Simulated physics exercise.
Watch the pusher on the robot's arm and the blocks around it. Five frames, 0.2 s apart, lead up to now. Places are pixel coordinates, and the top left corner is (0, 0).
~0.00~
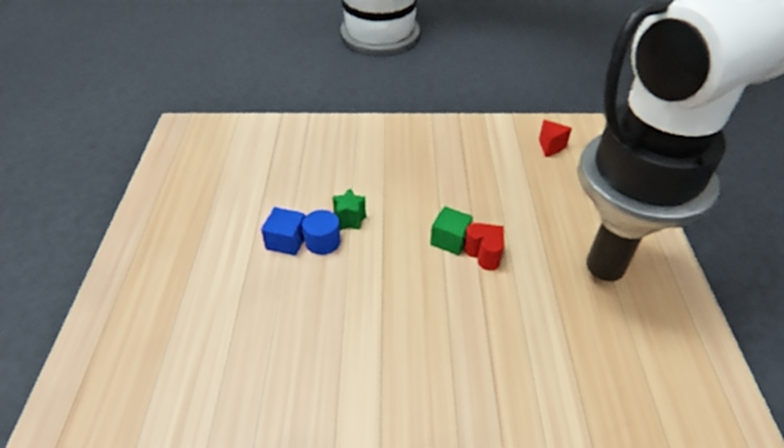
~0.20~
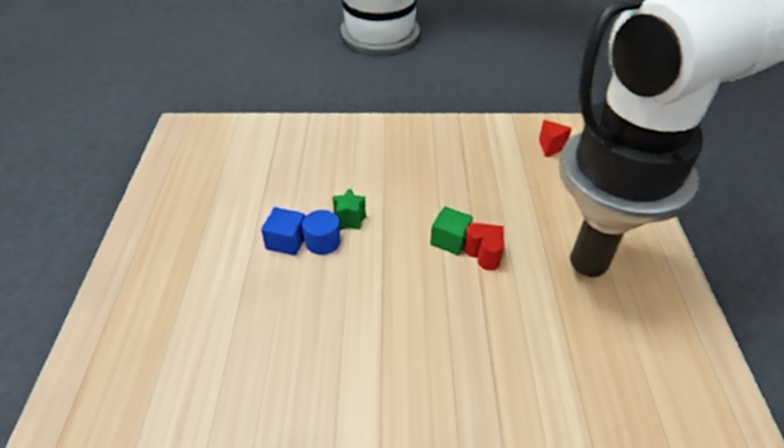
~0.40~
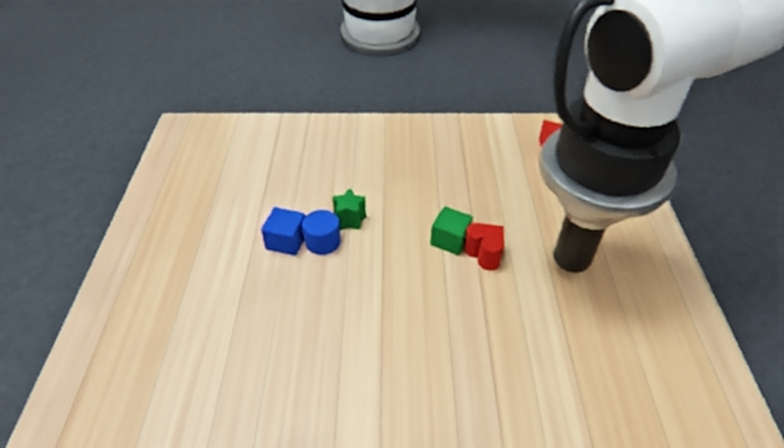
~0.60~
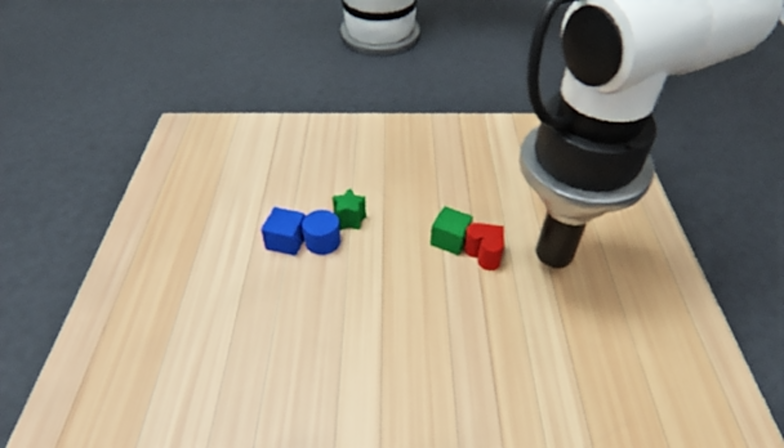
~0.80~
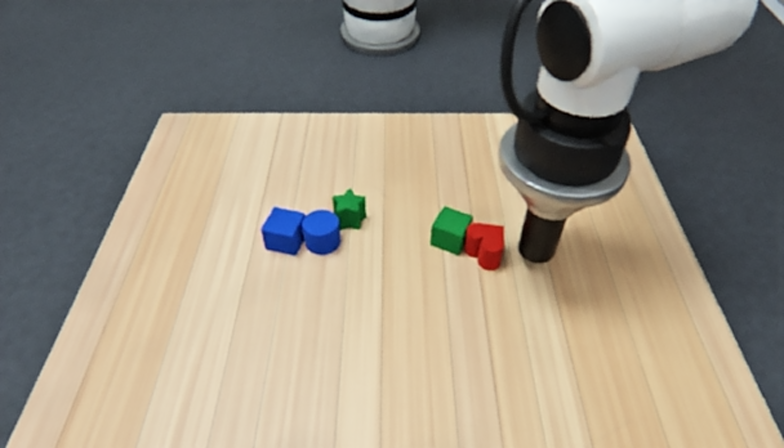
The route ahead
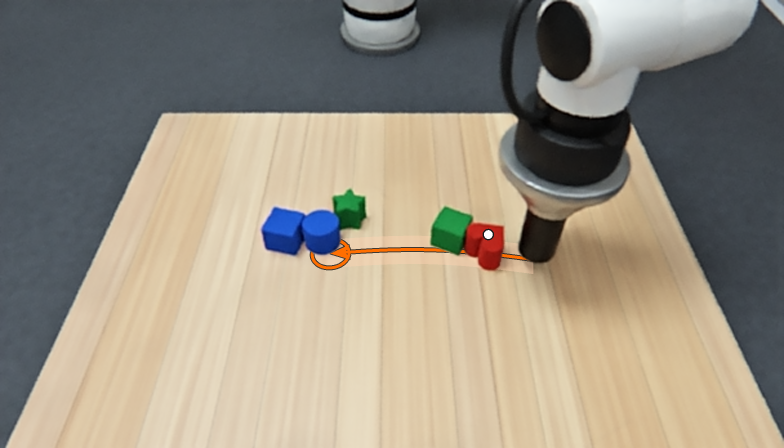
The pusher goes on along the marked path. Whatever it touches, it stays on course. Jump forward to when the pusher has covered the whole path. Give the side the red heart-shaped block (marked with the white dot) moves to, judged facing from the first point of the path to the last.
The answer is left: Facing from the path's start to its end, that's where the red heart-shaped block shifts.
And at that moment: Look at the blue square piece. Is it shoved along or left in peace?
By the time the path is finished, it has moved at least a centimetre.
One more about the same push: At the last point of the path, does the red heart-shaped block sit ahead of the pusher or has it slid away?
I predict the pusher still has it in front.
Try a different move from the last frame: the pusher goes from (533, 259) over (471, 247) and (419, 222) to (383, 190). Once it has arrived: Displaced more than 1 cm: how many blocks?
Total: Three-plus.
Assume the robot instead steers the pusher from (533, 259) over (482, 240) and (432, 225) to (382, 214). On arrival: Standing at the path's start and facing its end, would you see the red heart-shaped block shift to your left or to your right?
The left.
The drawn path runs from (533, 259) via (465, 252) and (398, 250), ending at (331, 253); the dot is on the red heart-shaped block.
On the path given first. One third of the way, pusher (466, 243); green square piece (422, 210), turned 45° clockwise; red heart-shaped block (432, 233), turned 20° anticlockwise.
Two thirds of the way, pusher (398, 241); green square piece (413, 205), turned 60° clockwise; red heart-shaped block (364, 236), turned 30° anticlockwise.
At the end, pusher (330, 244); blue square piece (265, 216), turned 25° anticlockwise; blue disc (301, 217); green square piece (413, 205), turned 60° clockwise; red heart-shaped block (302, 254), turned 65° anticlockwise.
